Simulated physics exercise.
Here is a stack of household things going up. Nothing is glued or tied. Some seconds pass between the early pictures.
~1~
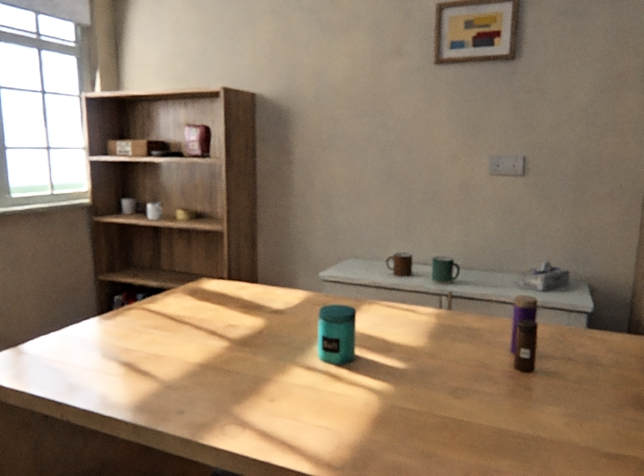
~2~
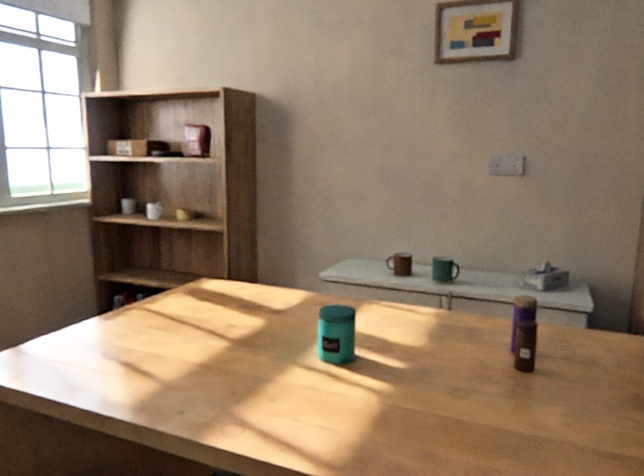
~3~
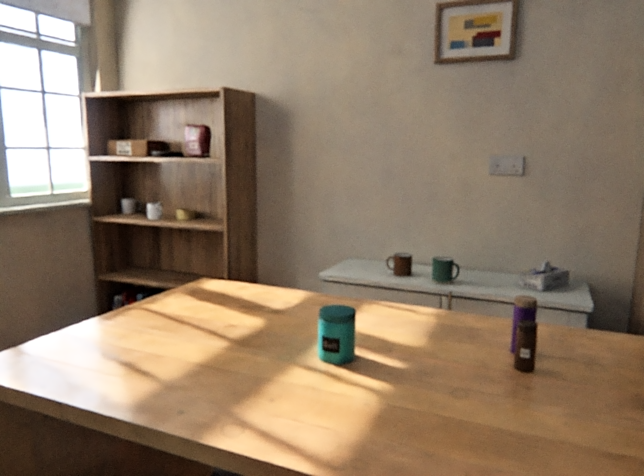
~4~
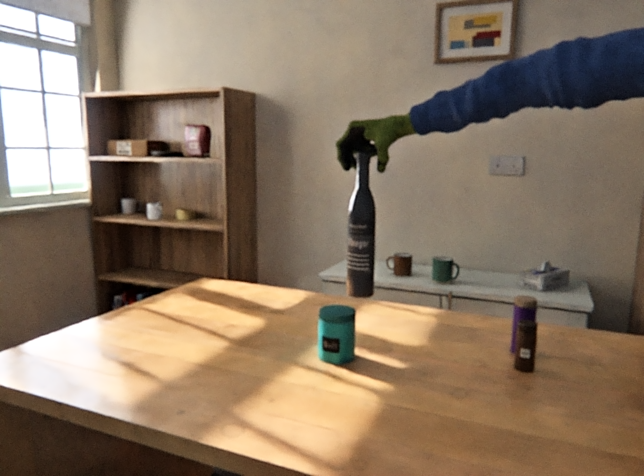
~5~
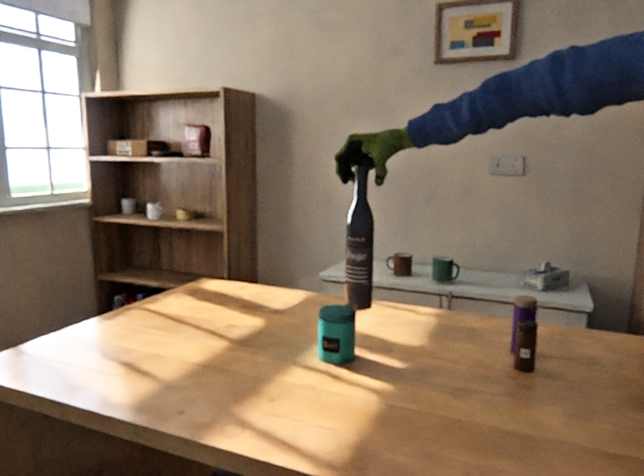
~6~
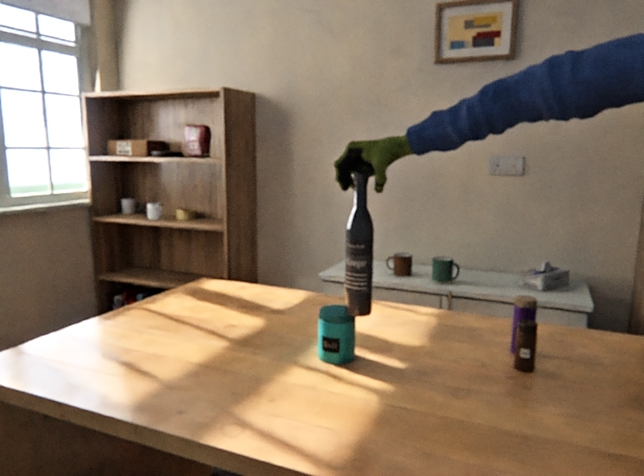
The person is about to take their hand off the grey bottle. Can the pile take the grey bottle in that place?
The pile comes apart.
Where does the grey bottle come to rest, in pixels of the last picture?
Near (453, 368).
Then, 0.50 s past the last view, grey bottle rocked 33° from its first pose near (397, 262).
Then, 0.70 s past the last view, grey bottle now fallen.
Then, 1.10 s past the last view, nothing new.
Finally, fallen, grey bottle; the other 3 still in place. Final places as the last picture's camera would see them, grey bottle near (453, 367). The pile gives way.
